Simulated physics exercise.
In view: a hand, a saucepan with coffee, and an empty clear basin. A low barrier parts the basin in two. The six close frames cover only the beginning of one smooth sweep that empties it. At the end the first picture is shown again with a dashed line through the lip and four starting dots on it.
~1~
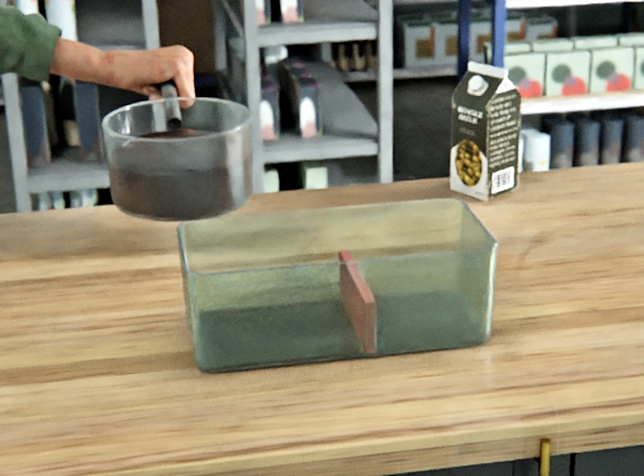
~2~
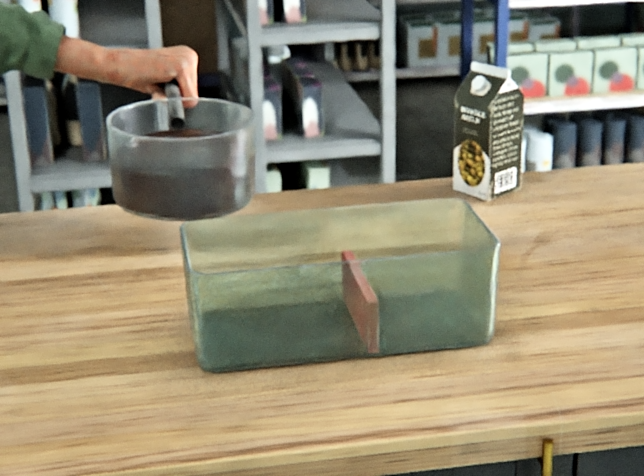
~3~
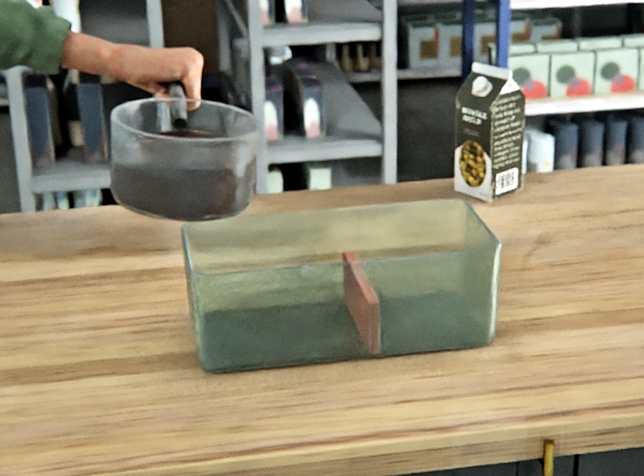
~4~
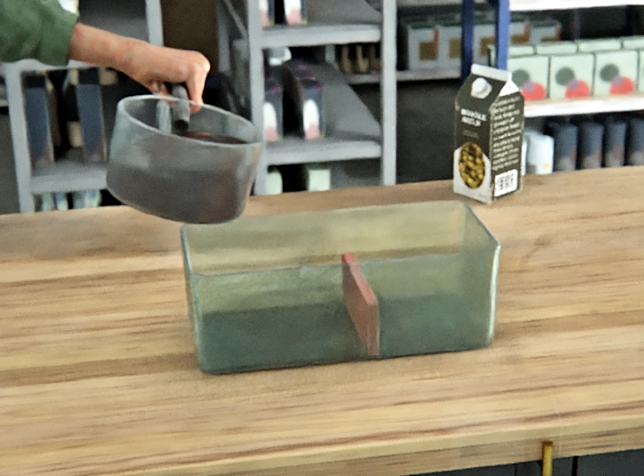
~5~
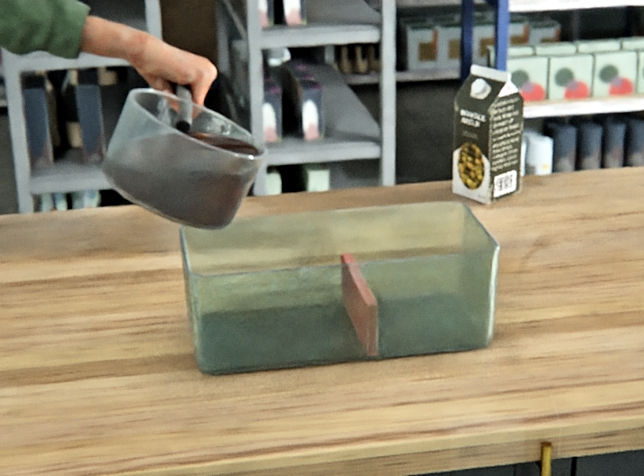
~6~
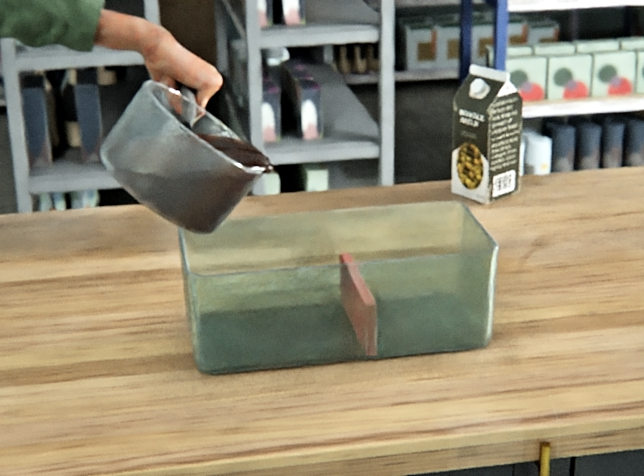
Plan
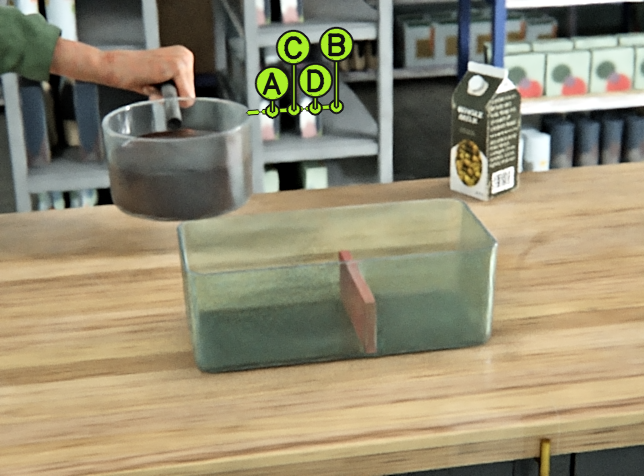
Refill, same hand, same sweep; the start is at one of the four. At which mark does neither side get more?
Take D.
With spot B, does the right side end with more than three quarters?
No.
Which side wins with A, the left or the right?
More ends on the left.
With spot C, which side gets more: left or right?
The left side.
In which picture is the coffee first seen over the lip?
Picture 6.
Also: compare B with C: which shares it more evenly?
It is B.
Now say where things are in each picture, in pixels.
Upright, lip at (248, 112); basin from (195, 369) to (490, 339); top of the wall at (357, 275); nothing has left yet, in the first frame.
Upright, lip at (252, 114); nothing has left yet, in the second frame.
Tipped about 7°, lip at (257, 121); nothing has left yet, in the third frame.
Tipped about 16°, lip at (261, 133); nothing has left yet, in the fourth frame.
Tipped about 27°, lip at (263, 148); nothing has left yet, in the fifth frame.
Tipped about 39°, lip at (262, 165); coffee is over the lip, down to (266, 168), in the sixth frame.
On the marked copy, A at (272, 111); B at (336, 106); C at (293, 109); D at (315, 108).
With A, about 98 % ends left of the wall and 1 % right of it.
With B, about 31 % ends left of the wall and 68 % right of it.
With C, about 80 % ends left of the wall and 19 % right of it.
With D, about 51 % ends left of the wall and 48 % right of it.
